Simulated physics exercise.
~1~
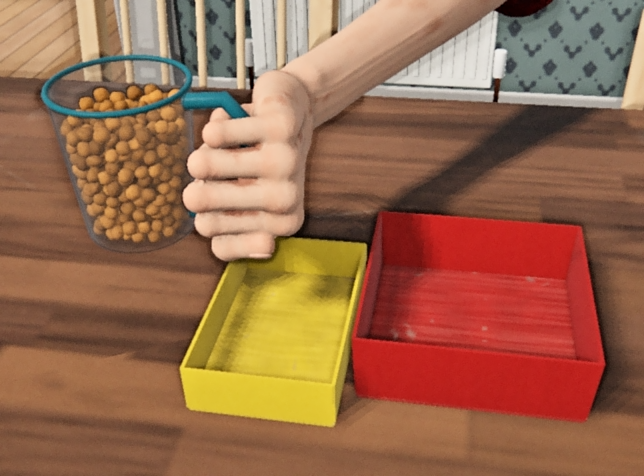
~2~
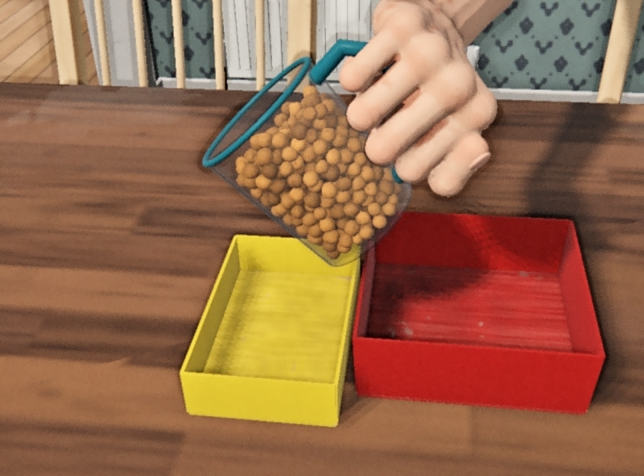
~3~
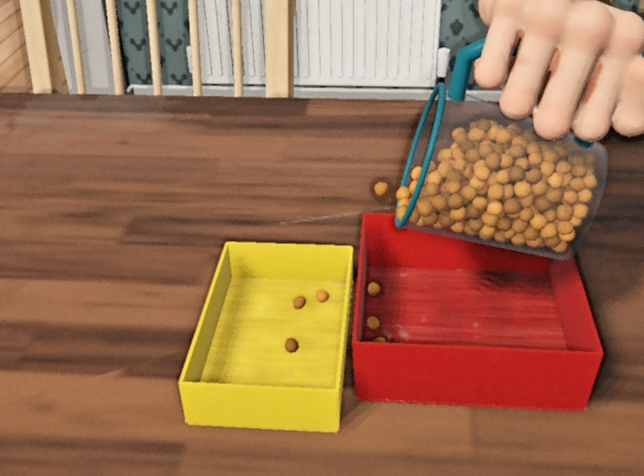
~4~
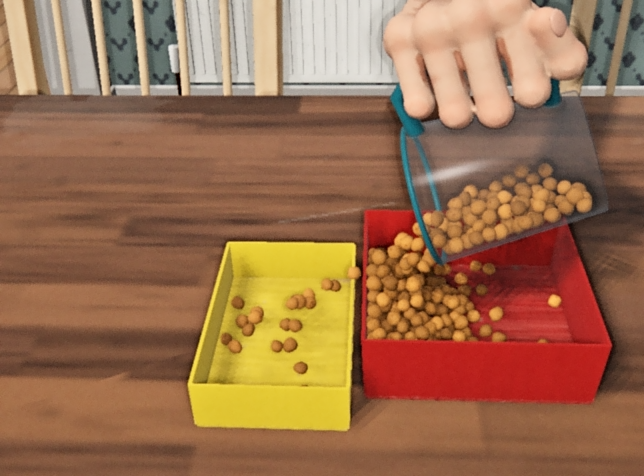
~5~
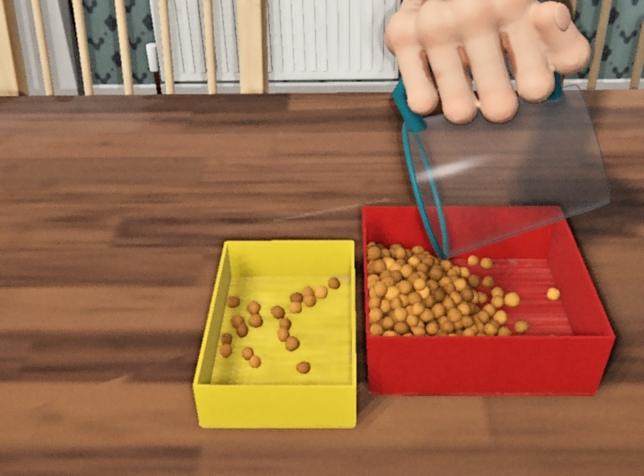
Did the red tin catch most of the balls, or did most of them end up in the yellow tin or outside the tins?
The red tin caught most of the balls, which piled up on its left side. Only a small scattering ended up in the yellow tin.
A hand carried a clear cup of small round brown balls to the right over a yellow tin and a red tin, tipping it until it emptied. A few landed in the yellow tin, but most ended up heaped in the red one.
